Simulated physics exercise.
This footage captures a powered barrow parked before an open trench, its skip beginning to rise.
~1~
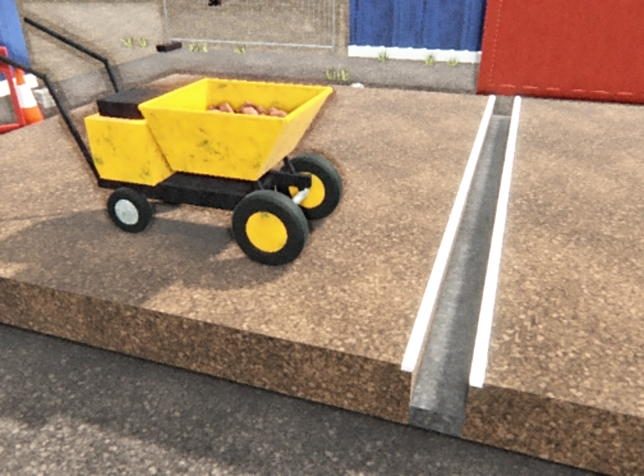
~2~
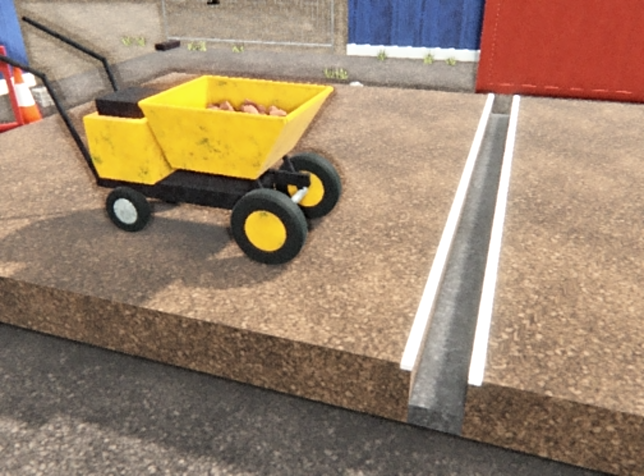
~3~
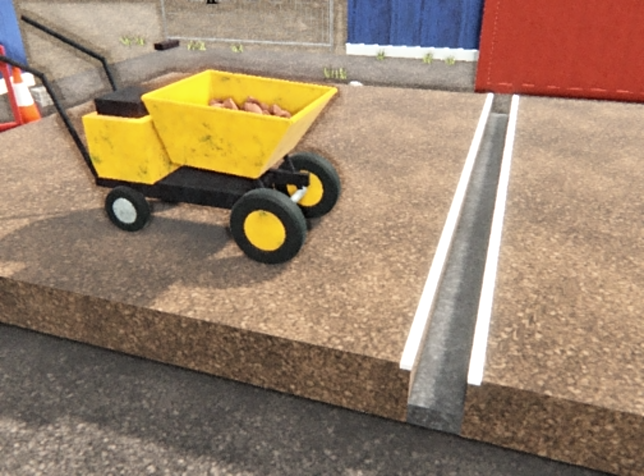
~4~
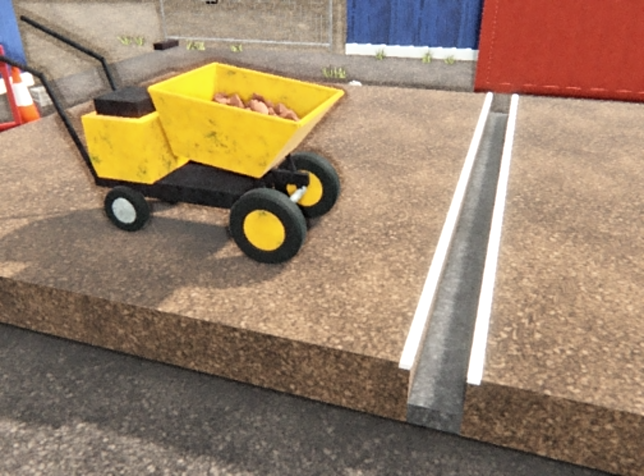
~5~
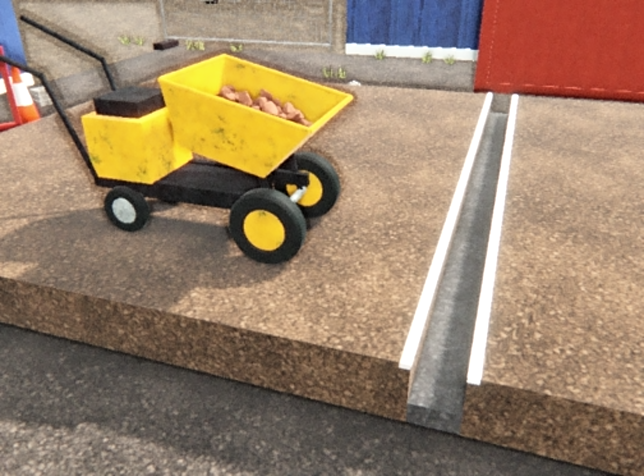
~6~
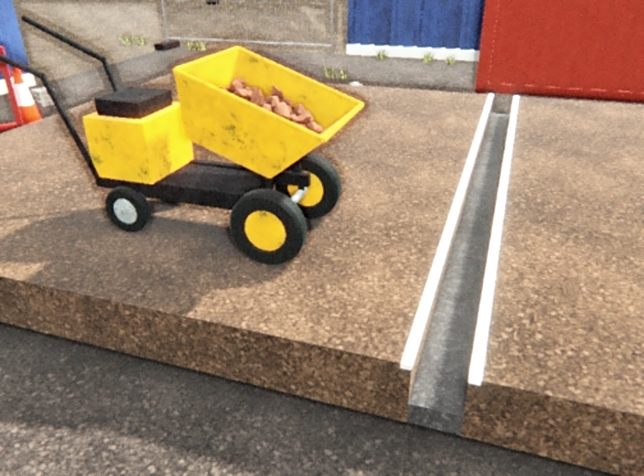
A small yellow dumper loaded with reddish rubble stood still on brown ground left of a narrow, white-edged trench, then its skip gradually tilted forward to the right, its back end rising.
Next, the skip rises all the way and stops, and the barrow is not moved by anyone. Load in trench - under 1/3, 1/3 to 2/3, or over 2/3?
One to two thirds of the load lands in the trench.
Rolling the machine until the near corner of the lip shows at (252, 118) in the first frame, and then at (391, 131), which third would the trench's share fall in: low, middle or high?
The first stop gives under a third, while the second gives below one third.
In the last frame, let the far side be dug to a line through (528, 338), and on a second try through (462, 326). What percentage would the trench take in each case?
Roughly 50 percent first and 40 percent second.
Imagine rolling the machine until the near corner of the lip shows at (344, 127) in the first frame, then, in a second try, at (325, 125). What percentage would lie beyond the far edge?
In order, close to 20 and 10 in a hundred.
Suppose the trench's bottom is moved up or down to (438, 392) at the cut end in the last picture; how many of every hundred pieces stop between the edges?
40 %.
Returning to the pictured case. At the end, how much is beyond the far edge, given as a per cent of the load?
0 %.
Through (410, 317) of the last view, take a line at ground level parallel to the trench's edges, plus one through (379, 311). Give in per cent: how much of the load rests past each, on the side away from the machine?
Roughly 50 and 70 %.
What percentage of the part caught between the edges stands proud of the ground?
About 0 in a hundred.
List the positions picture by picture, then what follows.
The first picture shows lip of the skip near (285, 121), level; top of the load near (236, 122), lumps of rubble; first edge of the trench near (422, 320); far edge near (484, 331), the trench under half as wide as the skip, and about as deep as wide.
The second picture shows lip of the skip near (286, 120), level; top of the load near (236, 120).
The third picture shows lip of the skip near (291, 122), tipped barely; top of the load near (221, 118).
The fourth picture shows lip of the skip near (299, 126), tipped a little; top of the load near (226, 113).
The fifth picture shows lip of the skip near (310, 131), tipped a little; top of the load near (233, 108).
The sixth picture shows lip of the skip near (323, 140), tipped clearly; top of the load near (229, 101); first edge of the trench near (421, 318); far edge near (482, 330).
Shortly afterwards, skip tipped steeply; the whole lot in the skip.
Next, skip tipped steeply; all but a few in the skip; only a few short of the trench; only a few in or heaped over the trench; only a few falling.
Some moments later, skip tipped right over; near half in the skip; near a third short of the trench; near a quarter in or heaped over the trench; only a few falling.
In the end, skip tipped right over; a little in the skip; near half short of the trench; near half in or heaped over the trench; only a few beyond it.
